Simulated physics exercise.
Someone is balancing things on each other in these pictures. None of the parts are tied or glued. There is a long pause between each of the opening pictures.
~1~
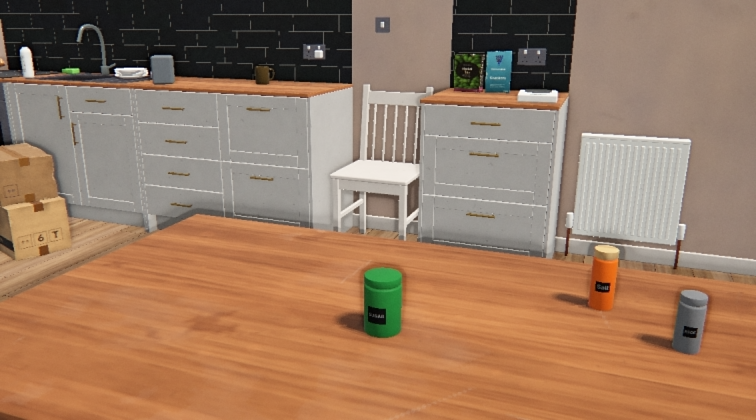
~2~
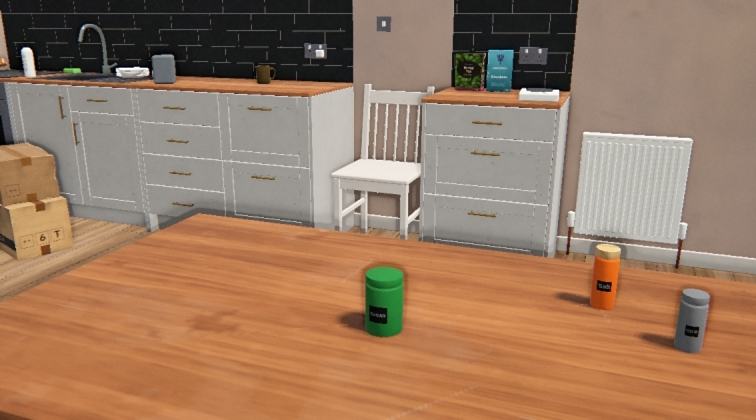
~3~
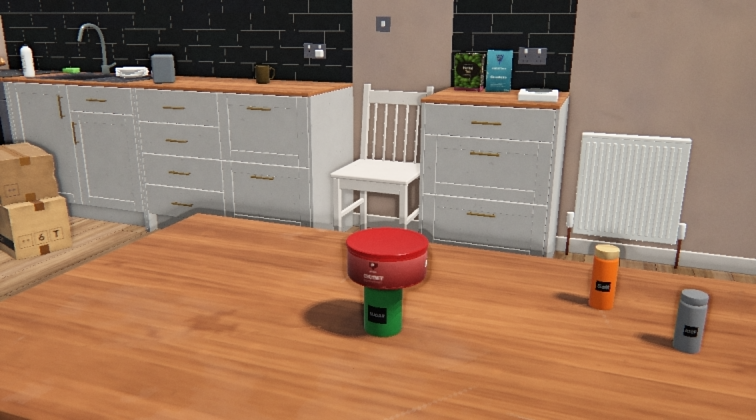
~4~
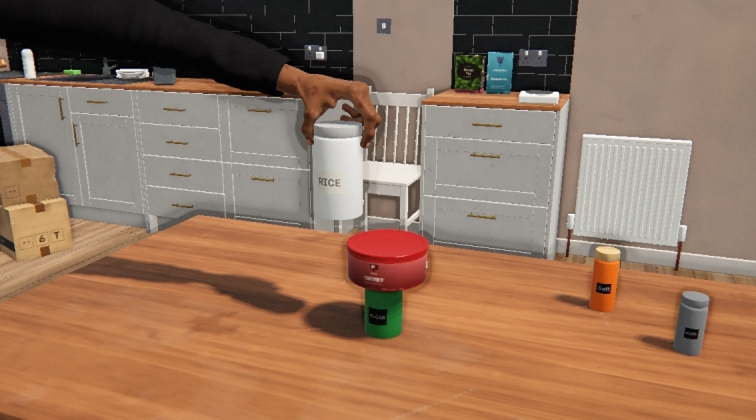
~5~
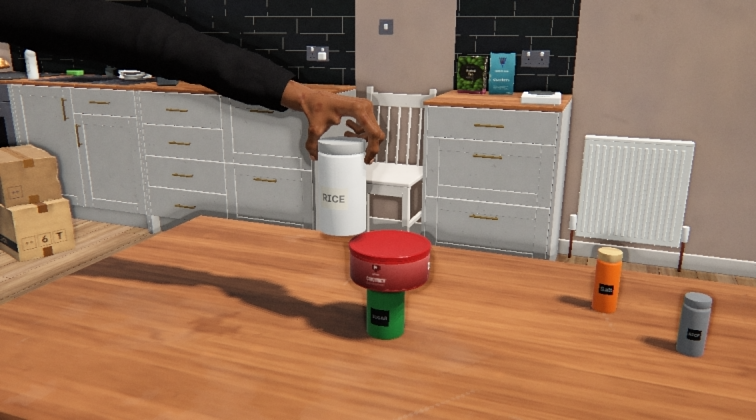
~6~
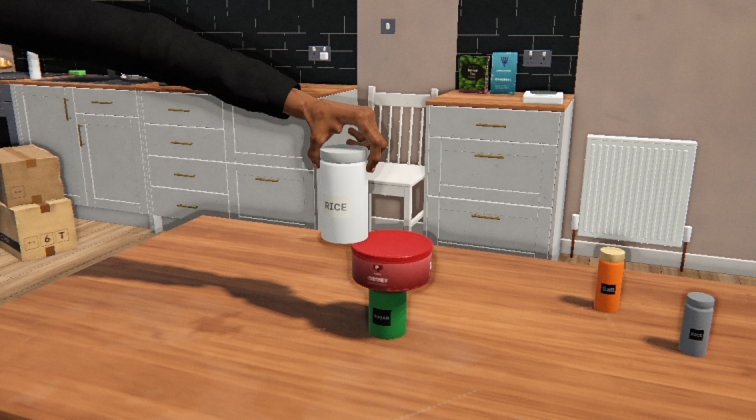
A dark-sleeved arm reaches in from the left and lowers a white jar marked rice beside a red round tin sitting on a green jar. They are on a wooden table, seen from slightly above in a kitchen with grey cabinets and a white chair, an orange shaker and a grey one at right. The tin appears before the arm, and the view shifts very slightly.
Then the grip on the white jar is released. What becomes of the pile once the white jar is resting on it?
Unstable.
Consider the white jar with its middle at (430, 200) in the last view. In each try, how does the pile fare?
Then it comes apart.
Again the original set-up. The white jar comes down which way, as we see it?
That would be the viewer's left.
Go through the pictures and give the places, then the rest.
In the first frame, the last thing is not in view yet; green jar (383, 302).
In the second frame, the last thing is not in view yet; grey shaker (692, 321).
In the third frame, the last thing is not in view yet; green jar (383, 301).
The fourth frame shows coming down; white jar (338, 170); grey shaker (691, 323).
The fifth frame shows coming down; white jar (343, 185); green jar (386, 304).
The sixth frame shows in place under the hand; white jar (344, 193); grey shaker (696, 324).
Then, 0.30 s later than the last frame, white jar tilted by 34° near (323, 204).
Then, 0.40 s later than the last frame, white jar now fallen.
Then, 0.50 s later than the last frame, things are still on the move.
When it is over, fallen, white jar; the other 4 as before. End places, in pixels of the last picture, white jar near (293, 294). The pile comes apart.
